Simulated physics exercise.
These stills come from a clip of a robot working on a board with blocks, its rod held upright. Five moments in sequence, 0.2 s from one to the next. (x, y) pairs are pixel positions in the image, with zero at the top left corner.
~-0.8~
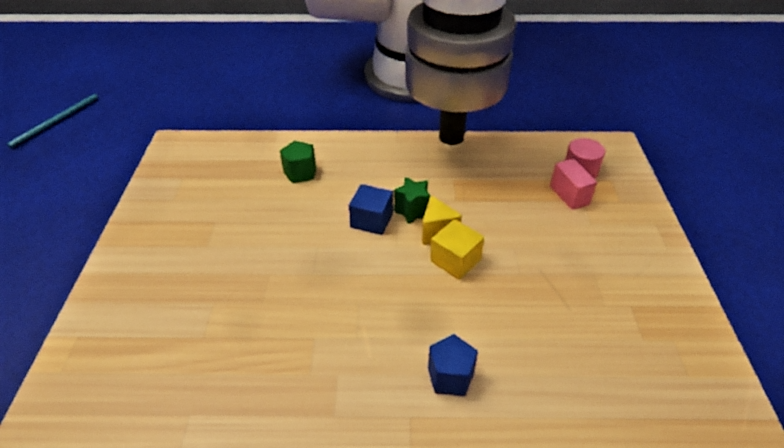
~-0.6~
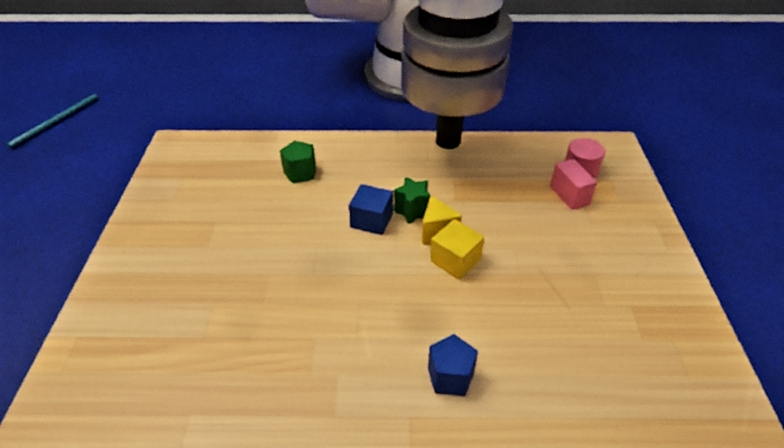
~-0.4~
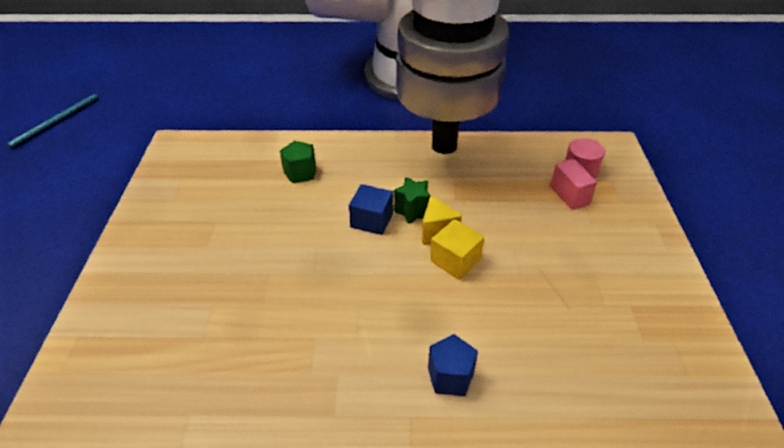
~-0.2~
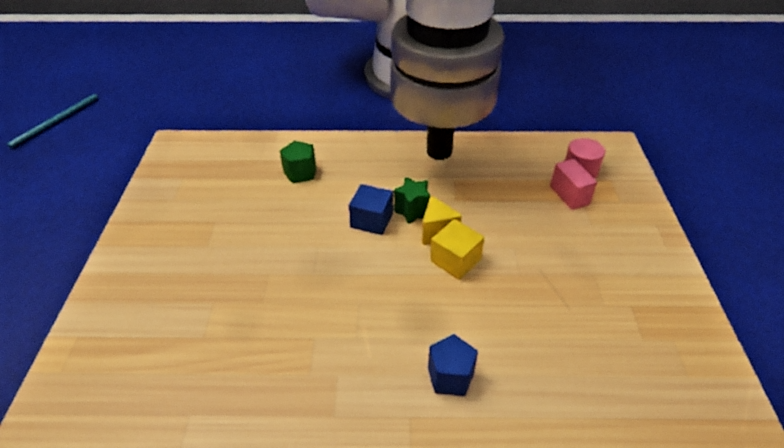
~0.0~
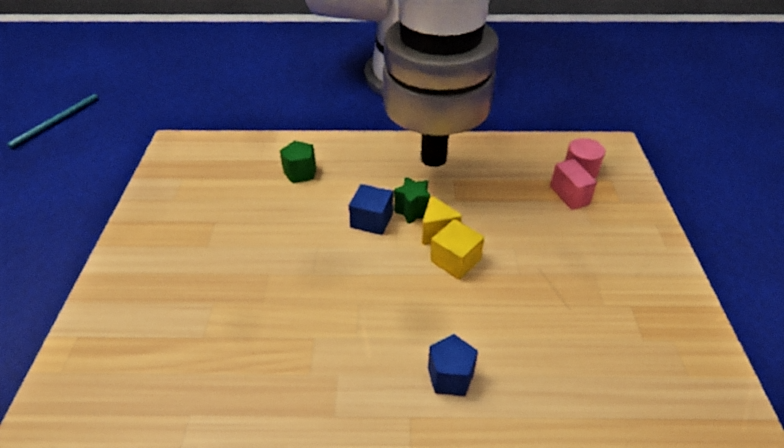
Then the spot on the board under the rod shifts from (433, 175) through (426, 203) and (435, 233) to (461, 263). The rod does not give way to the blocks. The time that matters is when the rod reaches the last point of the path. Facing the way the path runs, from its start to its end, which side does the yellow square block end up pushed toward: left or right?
Picture yourself facing from the start of the path to its end: The yellow square block moves off to your left.
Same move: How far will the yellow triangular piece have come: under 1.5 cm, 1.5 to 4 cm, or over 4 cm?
It gets moved over 4 cm.
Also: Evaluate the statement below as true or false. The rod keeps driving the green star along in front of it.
The claim does not hold.
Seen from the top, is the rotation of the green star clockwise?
Short answer: Yes.
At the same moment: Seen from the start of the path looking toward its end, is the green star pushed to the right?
I expect so.
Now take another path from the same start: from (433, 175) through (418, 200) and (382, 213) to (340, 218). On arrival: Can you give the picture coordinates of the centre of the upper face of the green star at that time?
It will end up at (398, 208).
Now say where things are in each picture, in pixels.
Lower end of the rod (451, 138), tops of blocks, blue square block (371, 198), green star (413, 188), yellow triangular piece (439, 211), yellow square block (458, 237), in the first picture.
Rod (448, 142), blocks as before, in the second picture.
Rod (444, 147), blocks as before, in the third picture.
Rod (439, 153), blocks as before, in the fourth picture.
Rod (434, 159), blue square block (371, 198), green star (413, 188), yellow triangular piece (439, 211), yellow square block (458, 237), in the fifth picture.
The first path, step by step. One third of the way, rod (426, 187); green star (410, 195), turned 25° clockwise.
Two thirds of the way, rod (436, 218); blue square block (365, 201); green star (404, 208), turned 70° clockwise; yellow triangular piece (445, 232), turned 40° anticlockwise; yellow square block (469, 250).
At the end, rod (463, 247); blue square block (365, 201); green star (404, 208), turned 70° clockwise; yellow triangular piece (449, 261), turned 40° anticlockwise; yellow square block (488, 268), turned 15° anticlockwise.
